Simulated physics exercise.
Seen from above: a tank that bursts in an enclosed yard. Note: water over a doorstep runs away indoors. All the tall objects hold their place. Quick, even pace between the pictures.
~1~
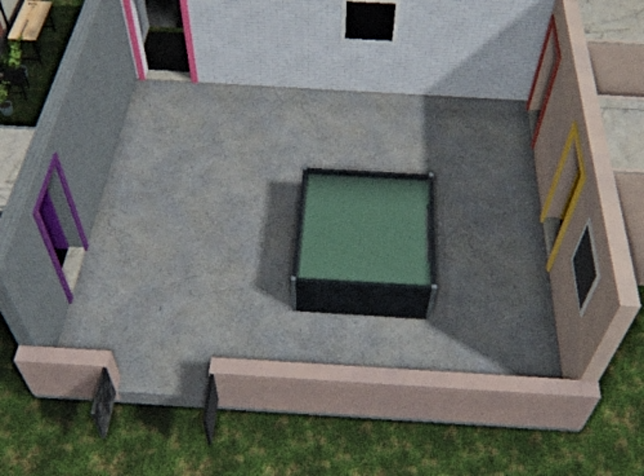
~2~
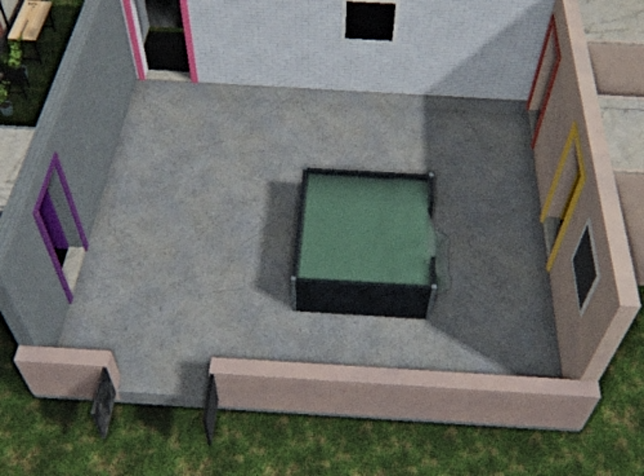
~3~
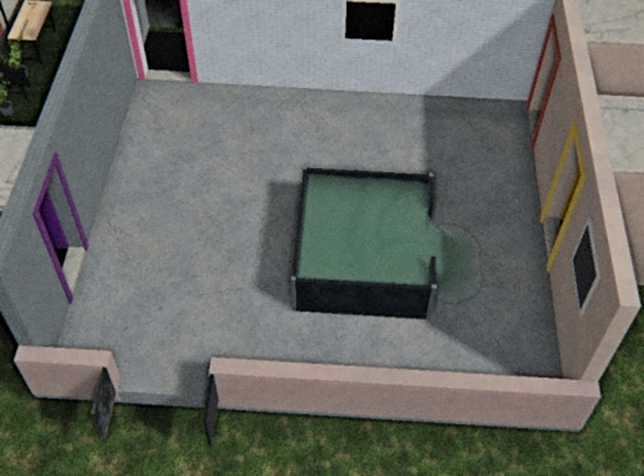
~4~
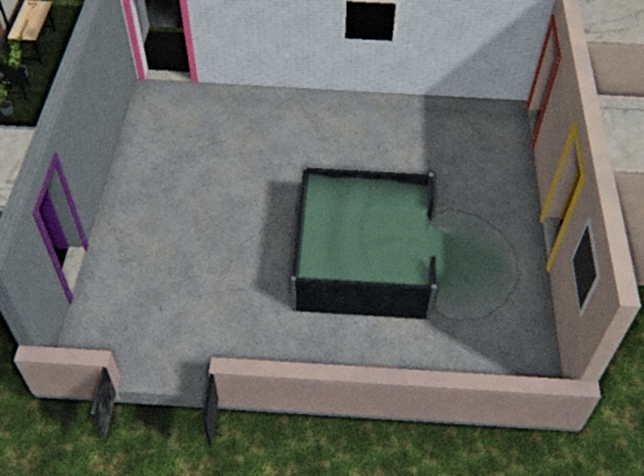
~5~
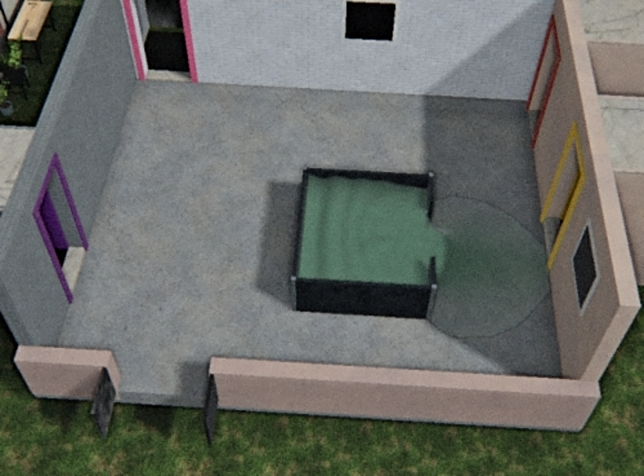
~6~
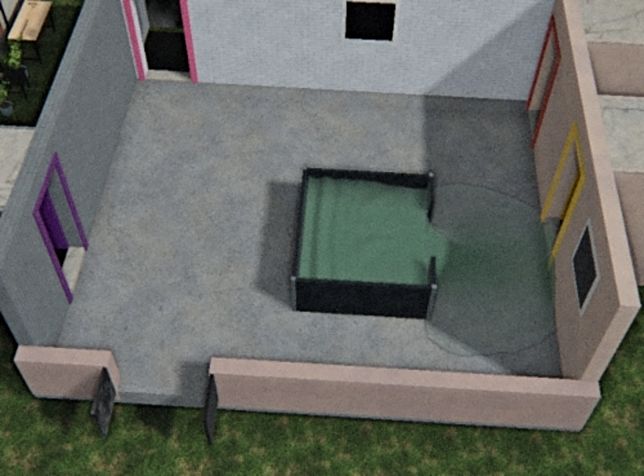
Green water sat still in a square tank in a walled yard, then poured through a gap in its right side and spread in a widening round pool toward the yellow-framed doorway.
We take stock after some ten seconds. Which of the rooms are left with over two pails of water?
Outcome: Most likely the red door gets too much water; most likely the pink door gets two buckets or less; most likely the purple door gets two buckets or less; most likely the yellow door gets too much water.
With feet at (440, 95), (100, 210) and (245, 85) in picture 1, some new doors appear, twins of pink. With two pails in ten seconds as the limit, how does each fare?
Well, the first breaks the limit, the next remains within bounds, and the last remains within bounds.
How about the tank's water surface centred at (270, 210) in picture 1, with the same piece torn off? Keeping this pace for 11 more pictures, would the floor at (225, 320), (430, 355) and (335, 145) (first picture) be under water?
Parched, soaked, parched.
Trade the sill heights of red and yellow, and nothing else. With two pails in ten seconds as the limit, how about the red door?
Red door: Below the limit.
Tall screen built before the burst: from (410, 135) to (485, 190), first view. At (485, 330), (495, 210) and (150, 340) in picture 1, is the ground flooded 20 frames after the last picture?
Results in sequence: Swamped / swamped / bone-dry.
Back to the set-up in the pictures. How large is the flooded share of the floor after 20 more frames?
Close to 40 %.
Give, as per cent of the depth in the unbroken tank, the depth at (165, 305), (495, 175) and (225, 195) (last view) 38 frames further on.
Taking the places in turn, I get roughly 4, 8 and 0 percent.
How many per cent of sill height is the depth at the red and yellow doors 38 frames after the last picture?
About 270 and 90 per cent.
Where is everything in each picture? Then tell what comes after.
In the first frame, still water in the water tank at (366, 228).
In the second frame, water pours out at (427, 249) and has run to (439, 290).
In the third frame, water pours out at (427, 251) and has run to (473, 289).
In the fourth frame, the front is at (514, 276), out from the gap at (426, 252).
In the fifth frame, the front is at (548, 285), out from the gap at (427, 251).
In the sixth frame, water pours out at (426, 251) and has run to (553, 323).
A moment on, water covers 15 % of the floor; the red door not reached, the pink door not reached, the purple door not reached, the yellow door over two buckets in.
Next, water covers 20 % of the floor; the red door wet at the sill, nothing in, the pink door not reached, the purple door not reached, the yellow door far over two buckets in.
Then, water covers 40 % of the floor; the red door under two buckets in, the pink door not reached, the purple door not reached, the yellow door far over two buckets in.
Later, water covers 75 % of the floor; the red door over two buckets in, the pink door wet at the sill, nothing in, the purple door wet at the sill, nothing in, the yellow door far over two buckets in.
In the end, water covers 95 % of the floor; the red door far over two buckets in, the pink door under two buckets in, the purple door wet at the sill, nothing in, the yellow door far over two buckets in.
